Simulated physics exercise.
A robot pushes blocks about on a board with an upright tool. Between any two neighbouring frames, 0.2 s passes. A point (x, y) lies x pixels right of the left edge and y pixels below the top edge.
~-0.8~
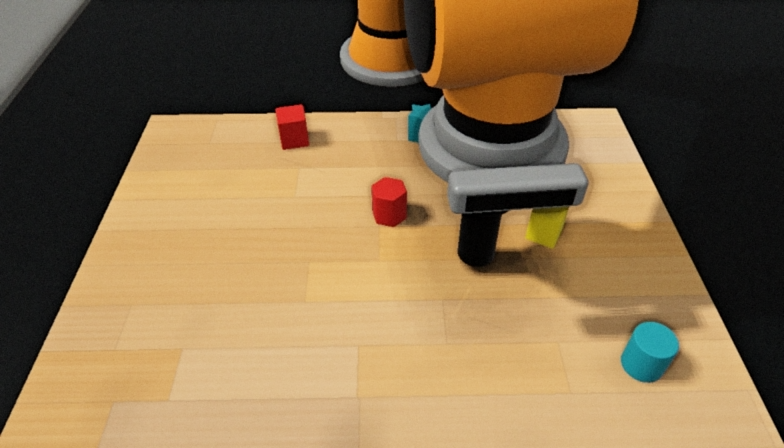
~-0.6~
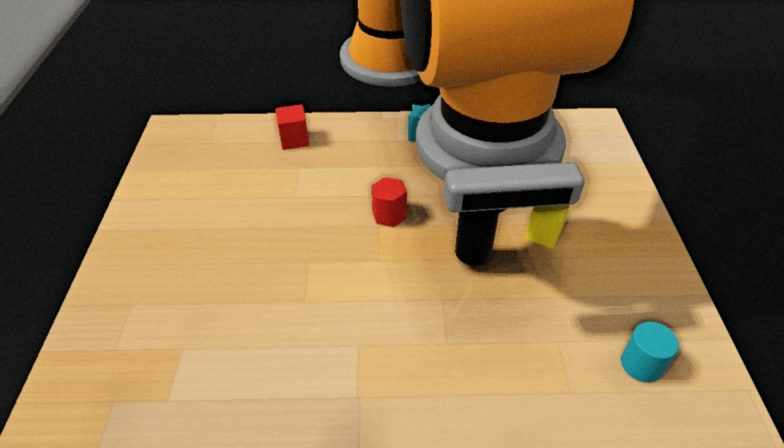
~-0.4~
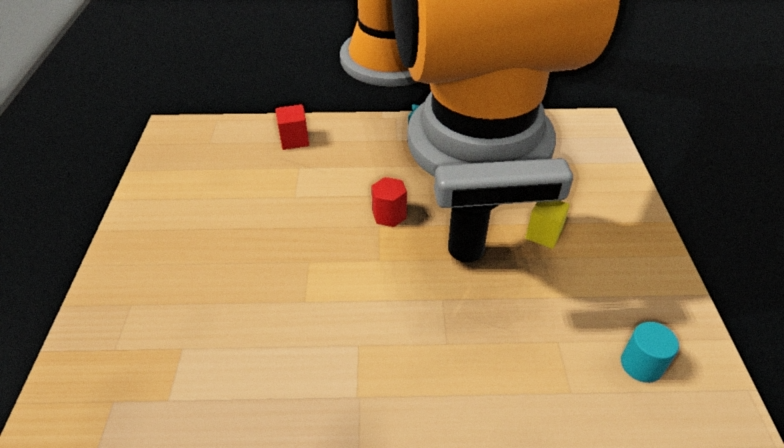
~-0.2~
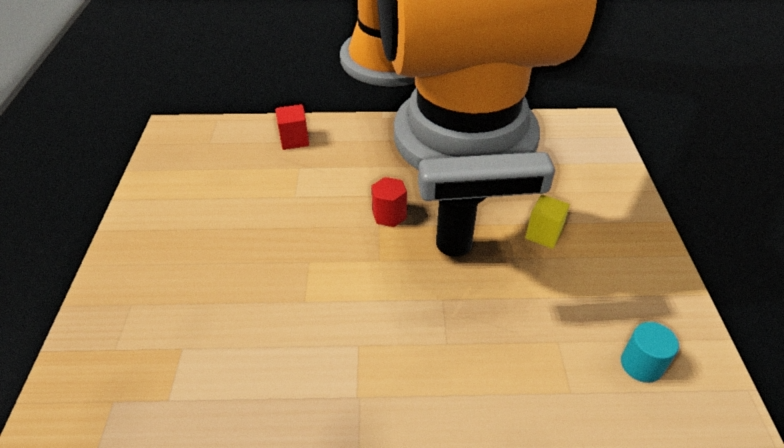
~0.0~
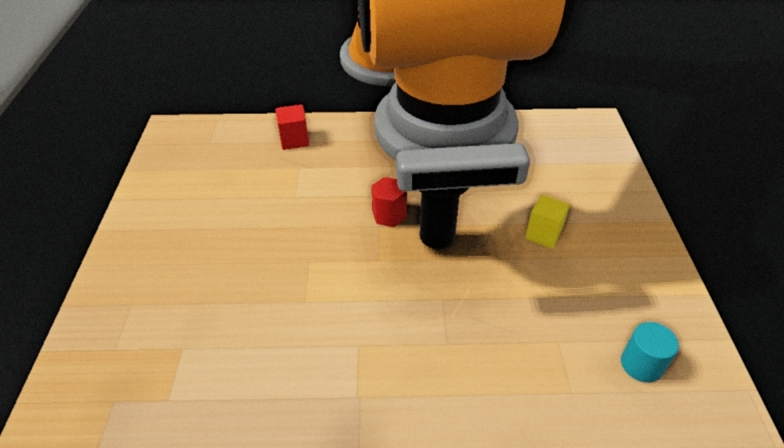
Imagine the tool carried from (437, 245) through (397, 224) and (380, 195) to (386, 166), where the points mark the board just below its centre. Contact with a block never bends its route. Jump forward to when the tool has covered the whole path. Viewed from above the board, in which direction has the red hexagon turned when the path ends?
Counterclockwise rotation.
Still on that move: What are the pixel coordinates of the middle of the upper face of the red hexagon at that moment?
That would be at about pixel (350, 153).
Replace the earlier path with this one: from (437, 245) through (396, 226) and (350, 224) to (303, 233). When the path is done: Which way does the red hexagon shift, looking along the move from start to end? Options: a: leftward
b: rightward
b: Rightward.
The first path, step by step. One third of the way, tool at (396, 215); red hexagon at (376, 179).
Two thirds of the way, tool at (380, 186); red hexagon at (352, 156), turned 20° anticlockwise.
At the end, tool at (386, 157); red hexagon at (350, 153), turned 35° anticlockwise; turquoise star-shaped block not moved.
